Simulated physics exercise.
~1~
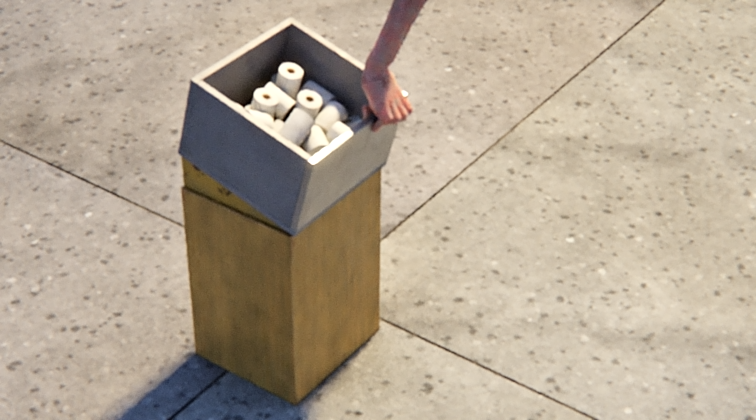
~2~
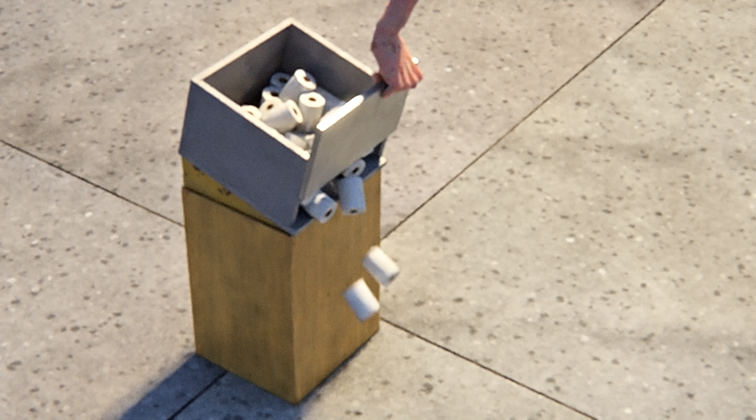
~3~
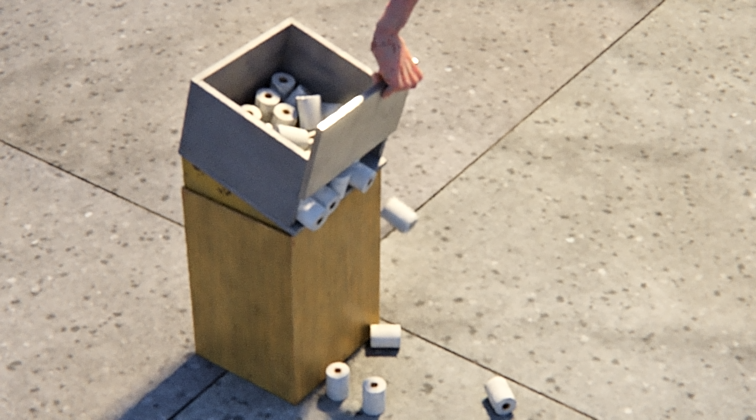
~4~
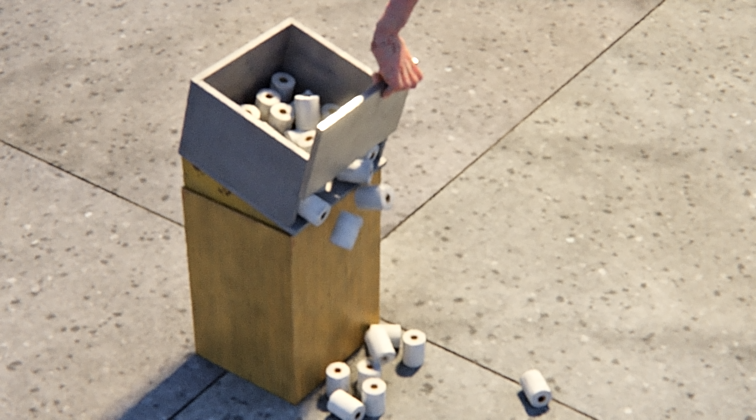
On a speckled grey concrete floor crossed by thin joints, seen from above at an angle, a grey open-topped chute rests tilted on a tall wooden block, its low end to the right. White paper rolls lie heaped inside, and a hand reaches down from the top to the gate at the low end. The hand draws the gate up, and rolls slip out beneath it and drop beside the block. More follow, tumbling onto the floor, while one travels farther right. At the end several rolls lie near the block's base, others are still spilling out, and some remain inside.
